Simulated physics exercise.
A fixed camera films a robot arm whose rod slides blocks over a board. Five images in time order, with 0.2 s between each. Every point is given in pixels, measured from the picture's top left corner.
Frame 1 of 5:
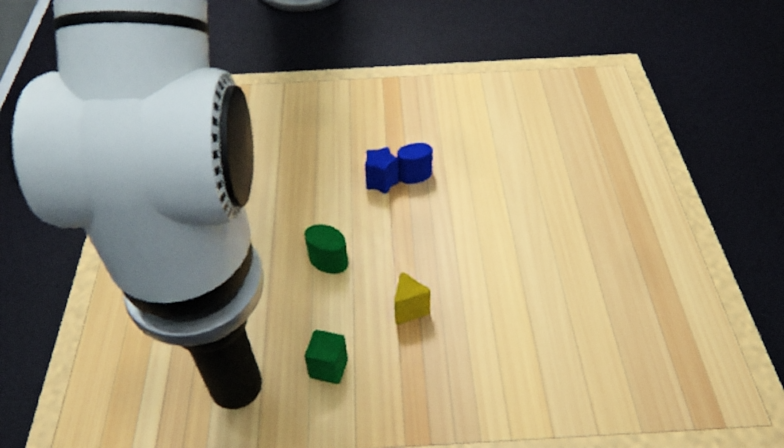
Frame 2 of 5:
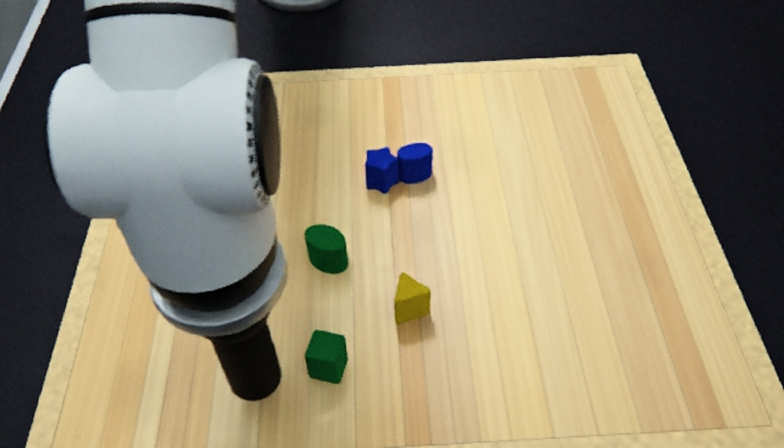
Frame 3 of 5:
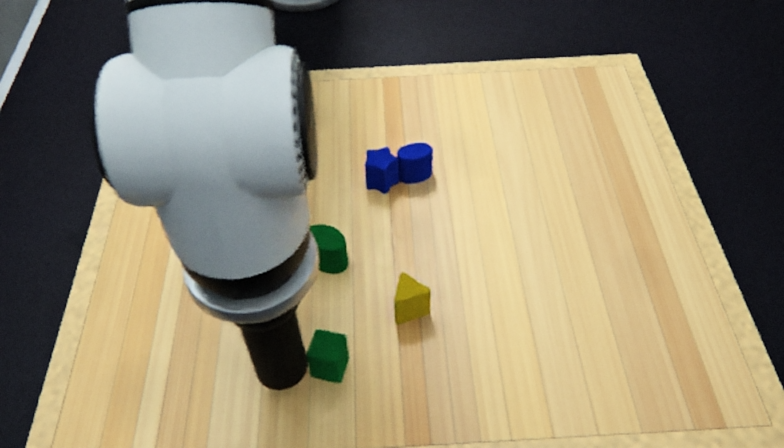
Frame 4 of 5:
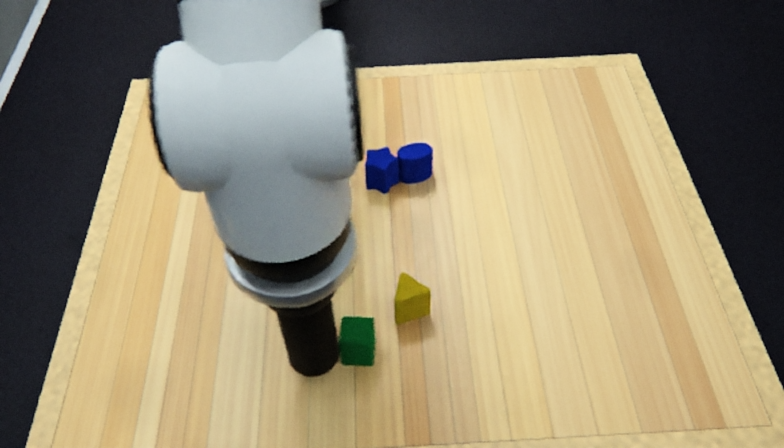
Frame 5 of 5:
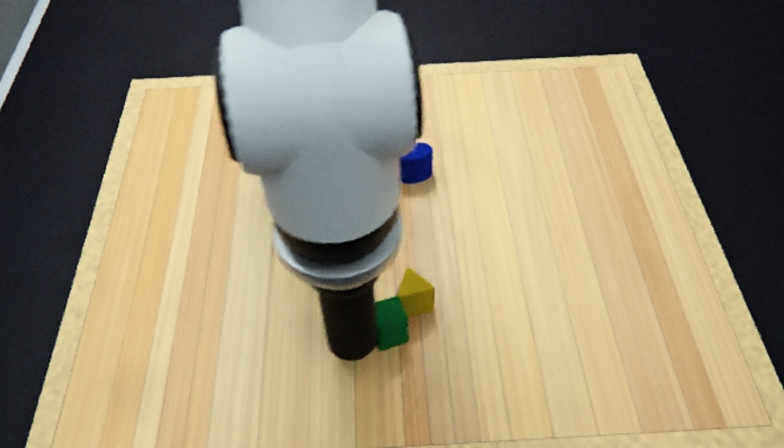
In the video, a robotic arm with a dark rod moves right across a wooden board, pushing a green square block rightward and slightly upward against a yellow triangular block, while passing in front of other green and blue blocks.
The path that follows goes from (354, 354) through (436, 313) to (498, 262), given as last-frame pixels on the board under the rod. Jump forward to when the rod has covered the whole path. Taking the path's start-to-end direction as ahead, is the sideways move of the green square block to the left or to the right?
Well, taking the path from its start to its end as straight ahead, the green square block moves to the left.
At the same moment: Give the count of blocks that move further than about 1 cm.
Here I'd predict two blocks moving more than 1 cm.
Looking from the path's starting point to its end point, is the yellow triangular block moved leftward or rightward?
The answer is left.
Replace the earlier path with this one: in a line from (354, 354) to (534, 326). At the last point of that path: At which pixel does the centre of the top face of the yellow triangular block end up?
Its top middle is near (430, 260).
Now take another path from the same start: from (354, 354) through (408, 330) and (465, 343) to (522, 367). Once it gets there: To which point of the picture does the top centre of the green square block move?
The answer is (436, 274).
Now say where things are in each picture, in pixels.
In the first frame, lower end of the rod (236, 386), tops of blocks, green square block (325, 346), yellow triangular block (409, 288).
In the second frame, rod (256, 378), blocks as before.
In the third frame, rod (282, 367), blocks as before.
In the fourth frame, rod (314, 354), green square block (356, 330).
In the fifth frame, rod (352, 339), green square block (388, 312), yellow triangular block (413, 283).
The first path, step by step. One third of the way, rod (411, 312); green square block (432, 275), turned 55° anticlockwise; yellow triangular block (442, 254), turned 30° clockwise.
Two thirds of the way, rod (461, 280); green square block (473, 240), turned 80° anticlockwise; yellow triangular block (469, 220).
At the end, rod (501, 246); green square block (495, 207), turned 130° anticlockwise; yellow triangular block (472, 197), turned 45° anticlockwise.
